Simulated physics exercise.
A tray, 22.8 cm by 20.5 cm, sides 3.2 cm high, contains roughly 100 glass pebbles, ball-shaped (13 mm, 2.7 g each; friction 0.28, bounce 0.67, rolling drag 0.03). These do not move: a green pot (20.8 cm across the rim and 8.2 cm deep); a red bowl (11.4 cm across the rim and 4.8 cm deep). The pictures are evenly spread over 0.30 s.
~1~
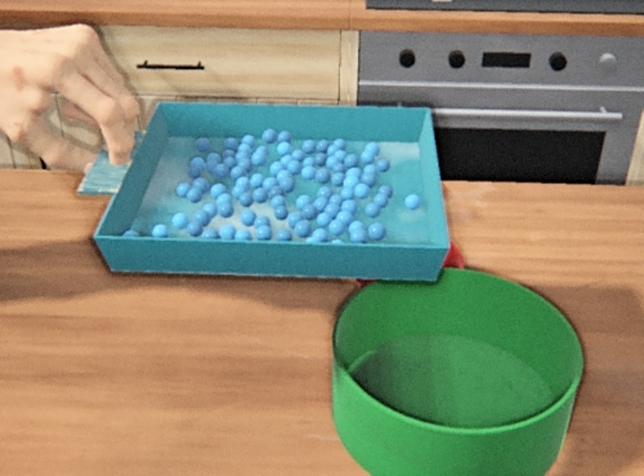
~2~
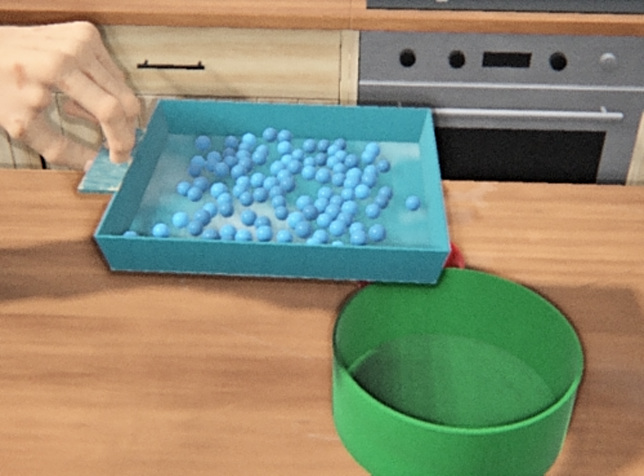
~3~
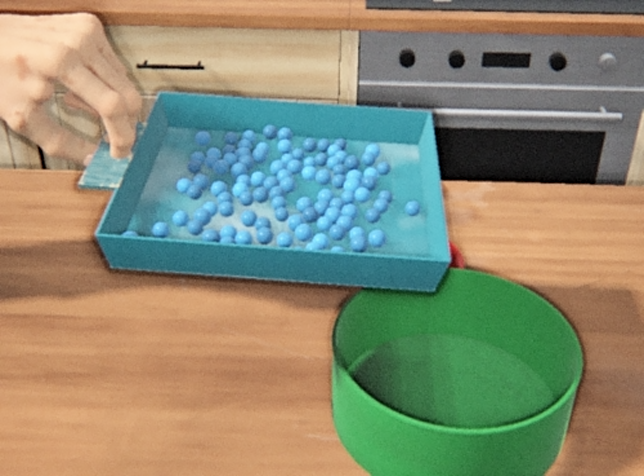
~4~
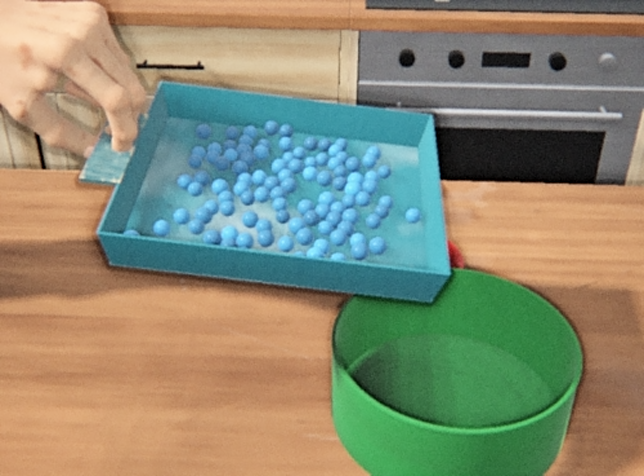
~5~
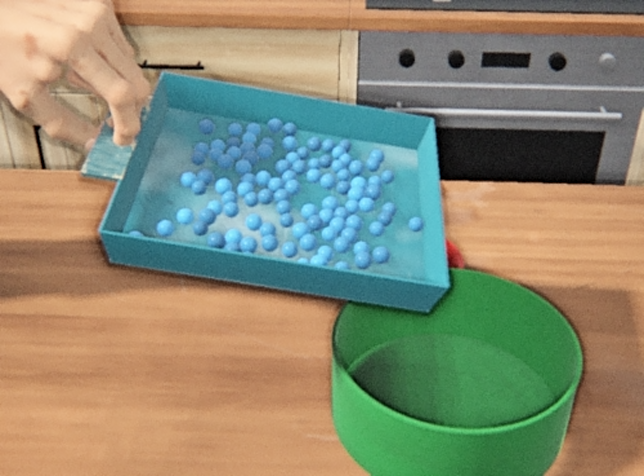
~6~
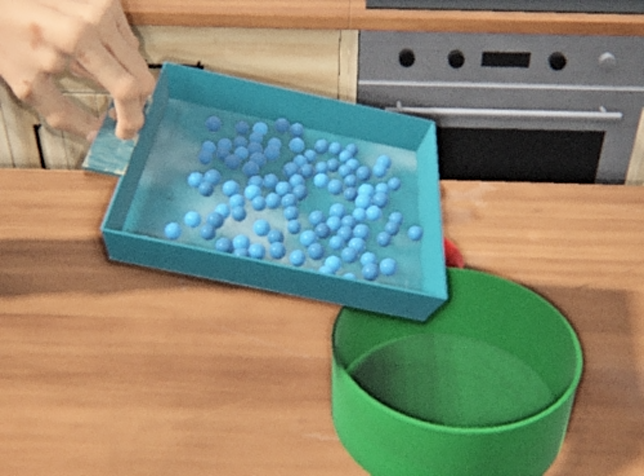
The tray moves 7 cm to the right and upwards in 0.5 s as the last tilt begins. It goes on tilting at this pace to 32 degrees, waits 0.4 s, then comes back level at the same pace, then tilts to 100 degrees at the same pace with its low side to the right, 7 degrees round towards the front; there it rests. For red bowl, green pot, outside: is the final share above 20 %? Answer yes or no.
In the red bowl: No; in the green pot: Yes; outside everything: No.
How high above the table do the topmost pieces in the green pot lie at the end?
About 2.0 cm.
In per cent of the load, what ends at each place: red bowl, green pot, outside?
Red bowl 0; green pot 100; outside 0.
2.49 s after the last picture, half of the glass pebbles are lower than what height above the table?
Roughly 16 cm.
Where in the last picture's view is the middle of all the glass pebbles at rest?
At about (464, 408).
Then, 0.95 s after the last picture, tilt 21 degrees; tray 100 %; middle of all pieces on or above the table near (357, 245).
Then, 1.75 s after the last picture, tilt 22 degrees; tray 100 %; middle of all pieces on or above the table near (421, 205).
Then, 2.49 s after the last picture, tilt 69 degrees; tray 95 %; middle of all pieces on or above the table near (406, 267).
Then, 3.19 s after the last picture, tilt 100 degrees; green pot 100 %; middle of all pieces on or above the table near (442, 406).
In the end, green pot 100 %, tray 0 %, outside 0 %, red bowl 0 %.
